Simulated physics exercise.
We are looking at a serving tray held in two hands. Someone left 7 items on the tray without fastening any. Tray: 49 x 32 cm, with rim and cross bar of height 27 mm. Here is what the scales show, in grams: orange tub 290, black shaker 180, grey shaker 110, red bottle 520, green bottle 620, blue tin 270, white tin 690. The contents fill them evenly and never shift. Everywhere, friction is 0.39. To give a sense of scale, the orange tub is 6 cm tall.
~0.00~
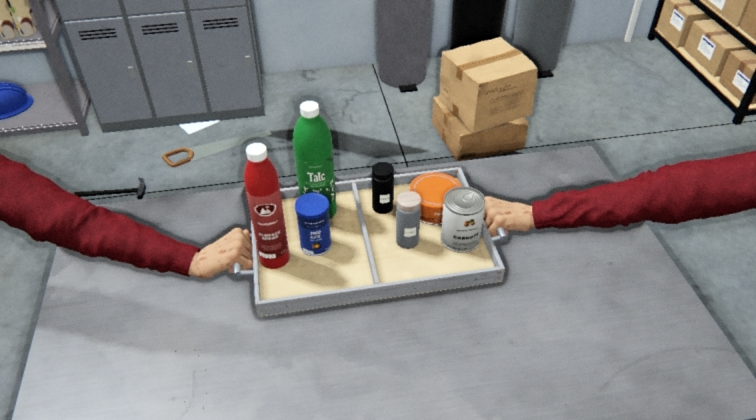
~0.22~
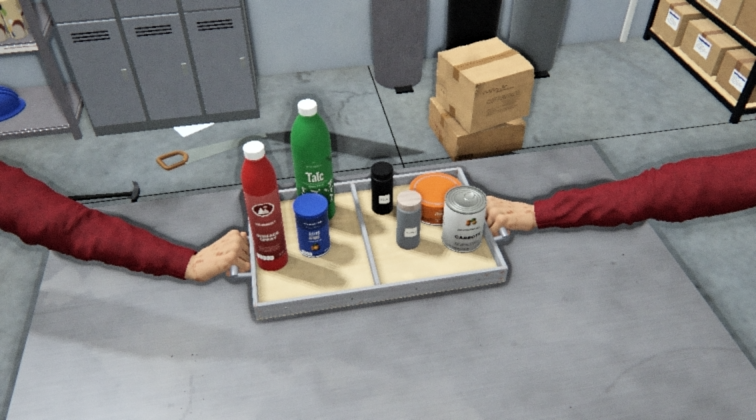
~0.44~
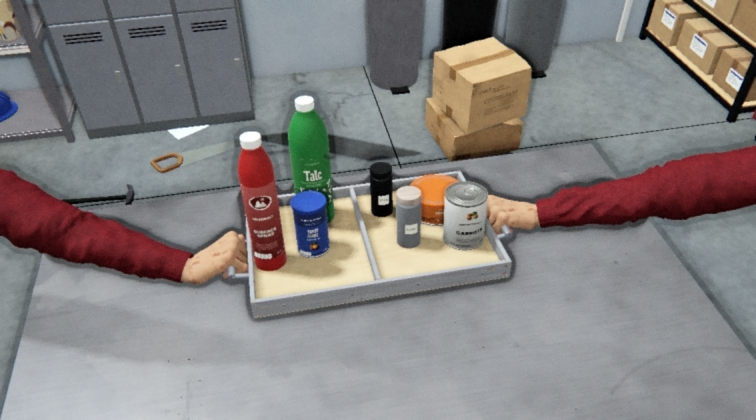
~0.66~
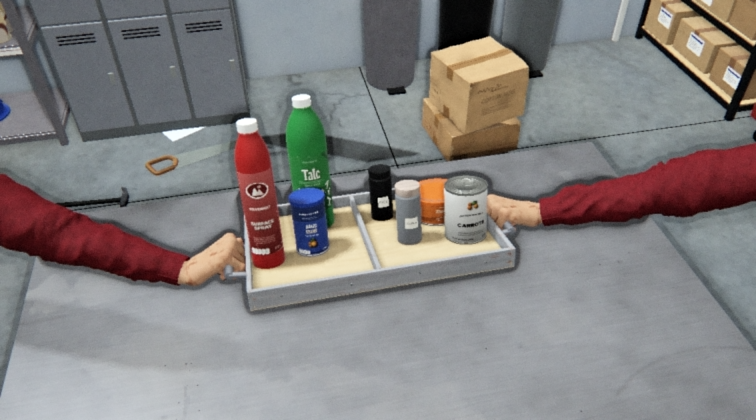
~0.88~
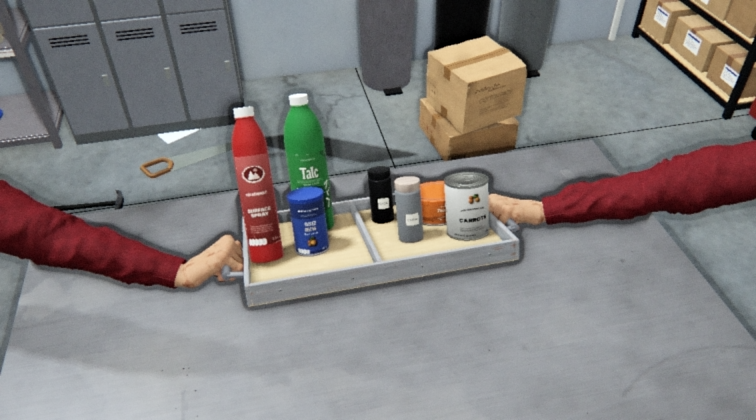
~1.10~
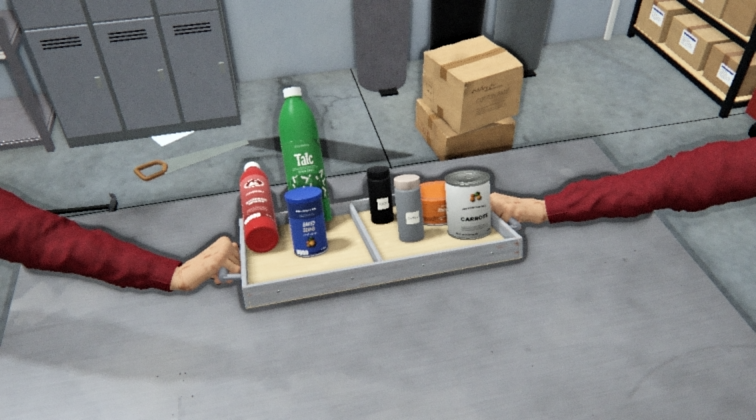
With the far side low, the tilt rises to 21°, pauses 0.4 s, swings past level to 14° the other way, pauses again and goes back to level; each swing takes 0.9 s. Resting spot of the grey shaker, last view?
Roughly (399, 198).
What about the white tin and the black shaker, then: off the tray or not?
The white tin is kept in bounds, the black shaker is not kept in bounds.
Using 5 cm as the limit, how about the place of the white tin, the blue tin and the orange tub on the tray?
White tin: Remains in place; blue tin: Remains in place; orange tub: Remains in place.
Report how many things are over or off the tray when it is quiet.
The number here is 4.
By 1.40 s, tilt 21°, far edge down; red bottle and green bottle now off the tray; grey shaker rocked 22° off its seat near (406, 203).
By 1.80 s, tilt 7°, far edge down; black shaker now off the tray; grey shaker on its side near (396, 200).
By 2.00 s, tilt 6°, near edge down; grey shaker on its side near (394, 195).
By 3.00 s, tilt 11°, near edge down; grey shaker on its side near (399, 194).
When it is over (4.1 s), off the tray, black shaker, red bottle and green bottle; lying over on the tray, grey shaker; the other 3 within 5 cm of the start. In the last view, grey shaker near (399, 198).
